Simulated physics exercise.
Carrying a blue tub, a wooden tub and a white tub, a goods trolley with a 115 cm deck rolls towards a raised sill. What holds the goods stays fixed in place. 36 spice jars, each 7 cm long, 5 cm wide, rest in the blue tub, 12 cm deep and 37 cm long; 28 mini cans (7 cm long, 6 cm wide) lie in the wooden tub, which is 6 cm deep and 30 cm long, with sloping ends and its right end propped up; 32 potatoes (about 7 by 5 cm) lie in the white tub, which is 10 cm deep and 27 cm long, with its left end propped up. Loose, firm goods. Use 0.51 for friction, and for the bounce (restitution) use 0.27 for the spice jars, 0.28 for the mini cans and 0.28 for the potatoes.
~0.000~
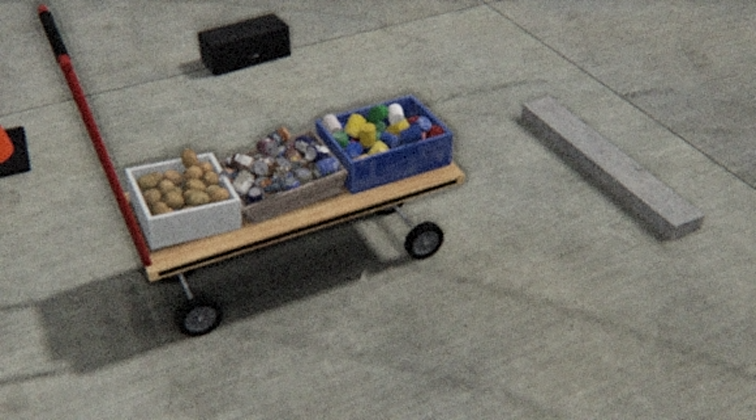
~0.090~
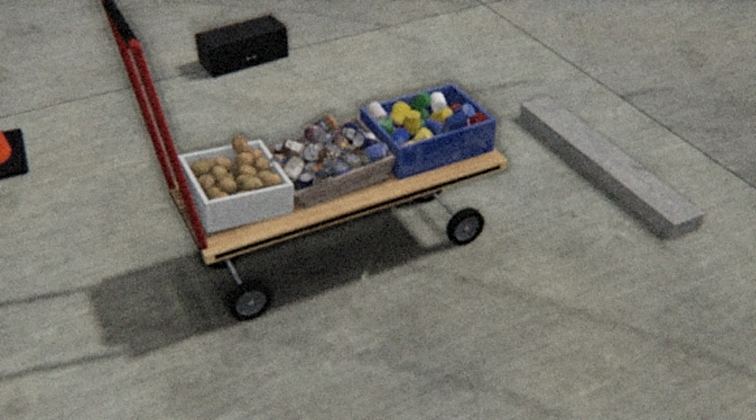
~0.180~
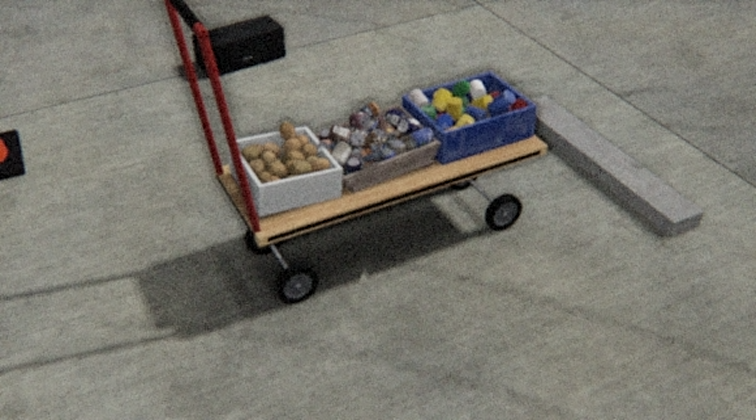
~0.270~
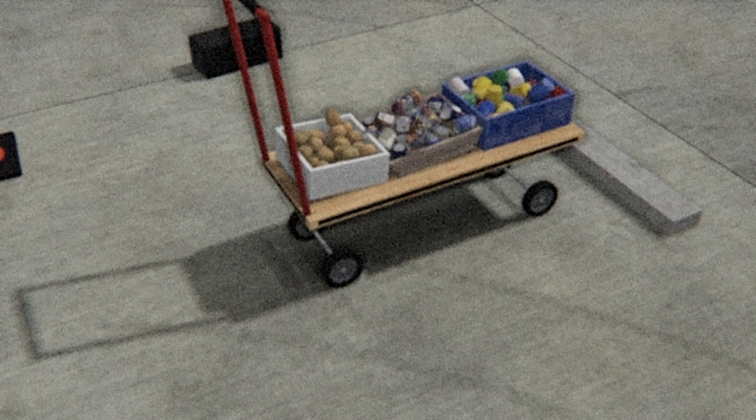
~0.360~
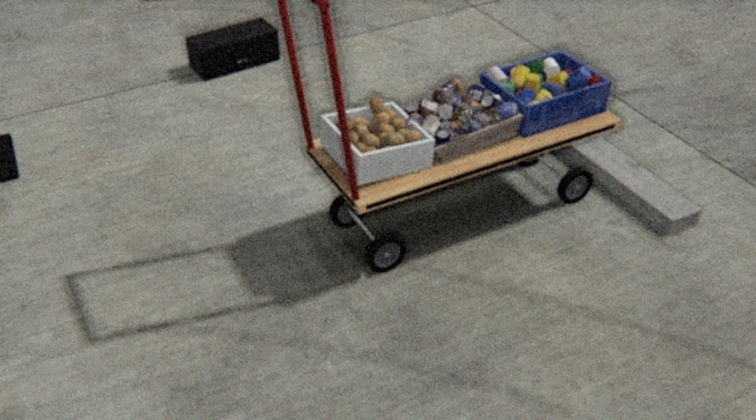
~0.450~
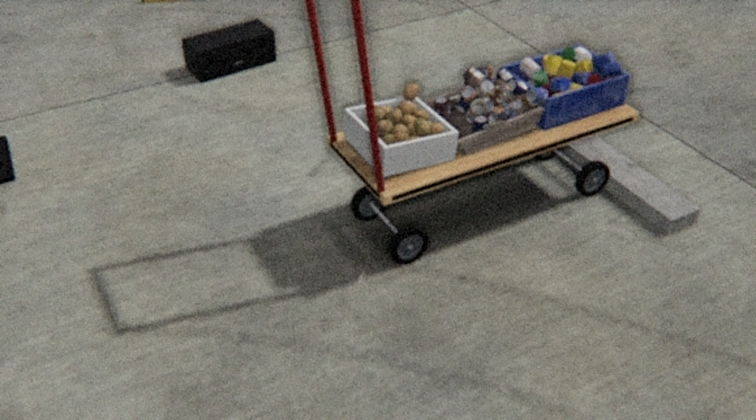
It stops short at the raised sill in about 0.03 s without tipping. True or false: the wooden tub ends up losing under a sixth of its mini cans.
False.
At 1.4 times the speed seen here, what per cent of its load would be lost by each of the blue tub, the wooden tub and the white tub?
In that case the blue tub sheds 20 per cent, the wooden tub 50 per cent and the white tub 10 per cent.
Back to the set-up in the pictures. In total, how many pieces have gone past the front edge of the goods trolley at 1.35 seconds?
I'd put it at some 4 pieces.
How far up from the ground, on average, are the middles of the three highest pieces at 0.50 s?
Close to 62 cm, on average.
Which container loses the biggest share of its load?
The wooden tub is the one.
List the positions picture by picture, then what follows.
In the first picture (places track the rim corner closest to us here; the camera moves round a little), wooden tub (243, 209); white tub (152, 218); 83 cm to go; all still inside.
The second picture shows wooden tub (295, 194); white tub (209, 202); 65 cm to go.
The third picture shows wooden tub (344, 178); white tub (262, 185); 47 cm to go.
The fourth picture shows wooden tub (390, 163); white tub (313, 169); 28 cm to go.
The fifth picture shows wooden tub (435, 149); white tub (362, 155); 10 cm to go.
The sixth picture shows wooden tub (458, 141); white tub (388, 146); stopped; all still inside.
After 0.50 s, the blue tub has all 36, the wooden tub is down by 2 of 28 and the white tub is down by 1 of 32.
After 0.62 s, the blue tub is down by 2 of 36, the wooden tub is down by 8 of 28 and the white tub is down by 1 of 32.
After 0.85 s, the blue tub is down by 3 of 36, the wooden tub is down by 9 of 28 and the white tub is down by 1 of 32.
Final count (at 1.35 s), the blue tub is down by 4 of 36, the wooden tub is down by 9 of 28 and the white tub is down by 1 of 32. Asked share, 9 of 28, 32 per cent.
